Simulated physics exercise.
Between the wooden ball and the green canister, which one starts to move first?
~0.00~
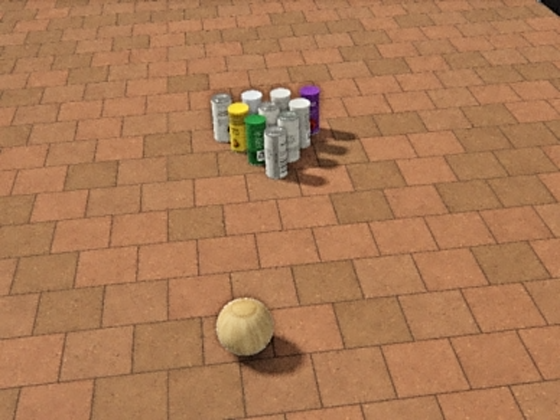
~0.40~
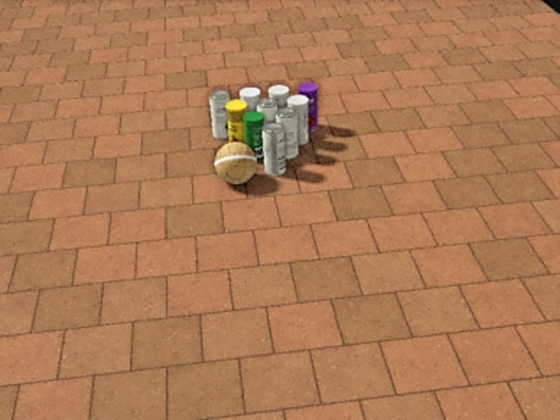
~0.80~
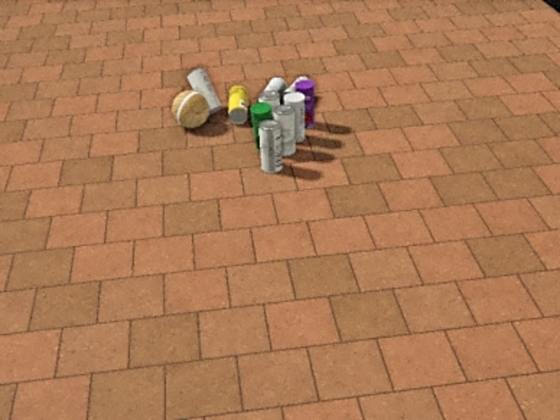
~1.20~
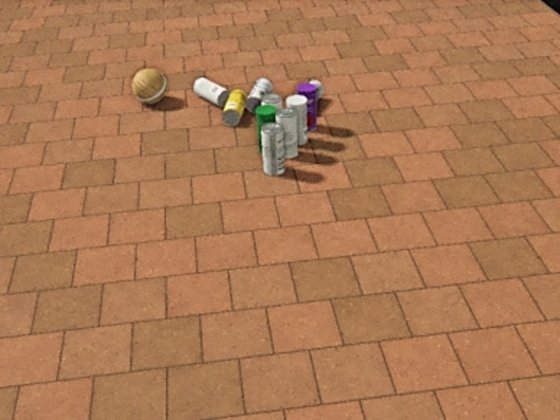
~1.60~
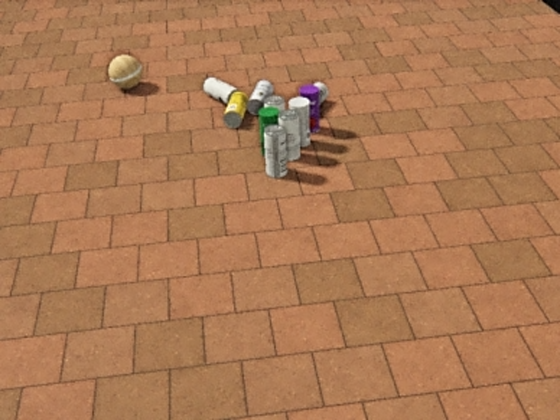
The wooden ball moves first, rolling up to the canisters before the green one shifts slightly.
